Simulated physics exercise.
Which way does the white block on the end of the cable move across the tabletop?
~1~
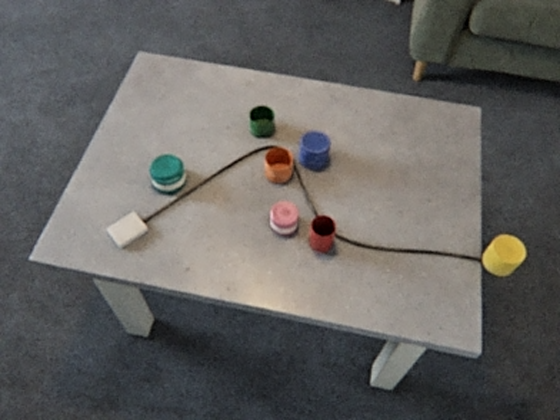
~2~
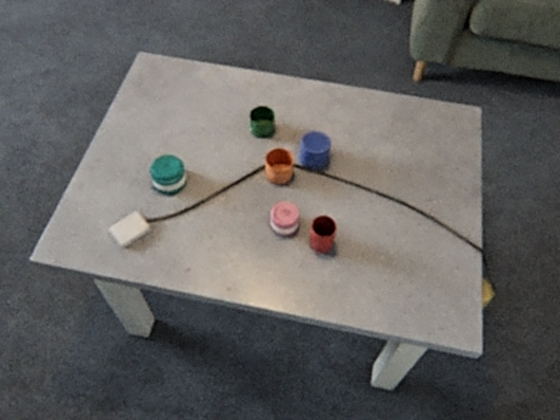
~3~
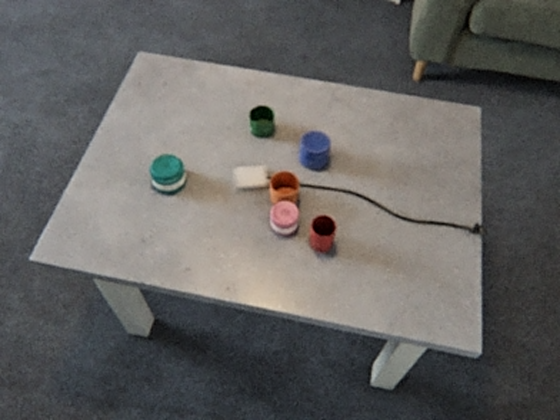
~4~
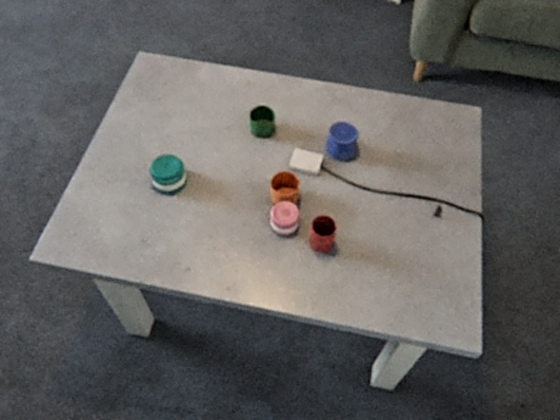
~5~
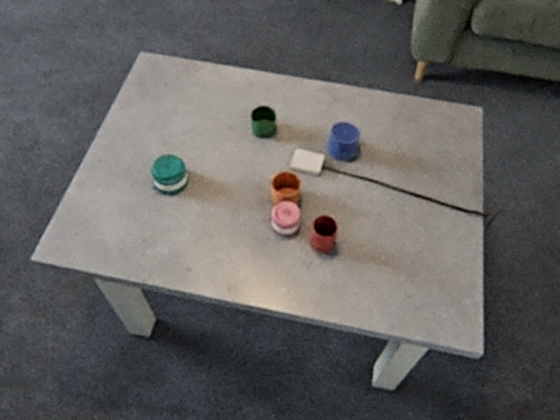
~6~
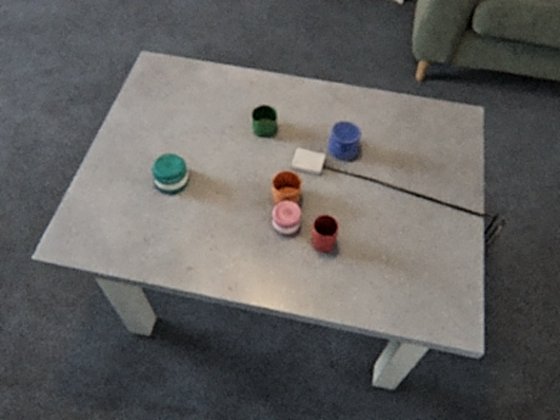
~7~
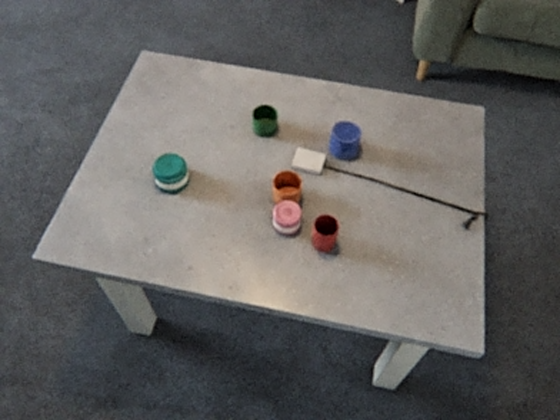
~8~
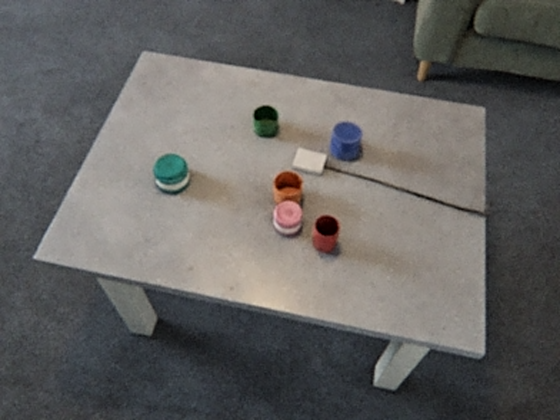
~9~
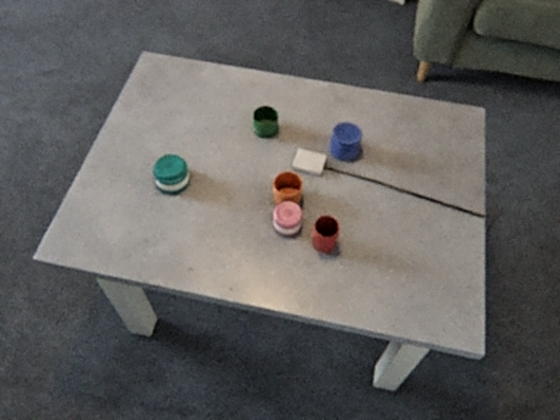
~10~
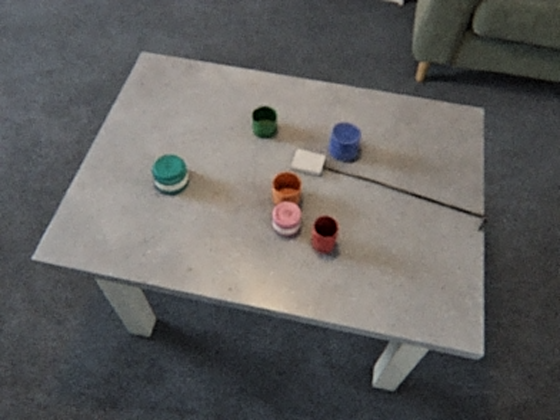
It moves to the right, pulled by the cable after the yellow object drops over the edge.
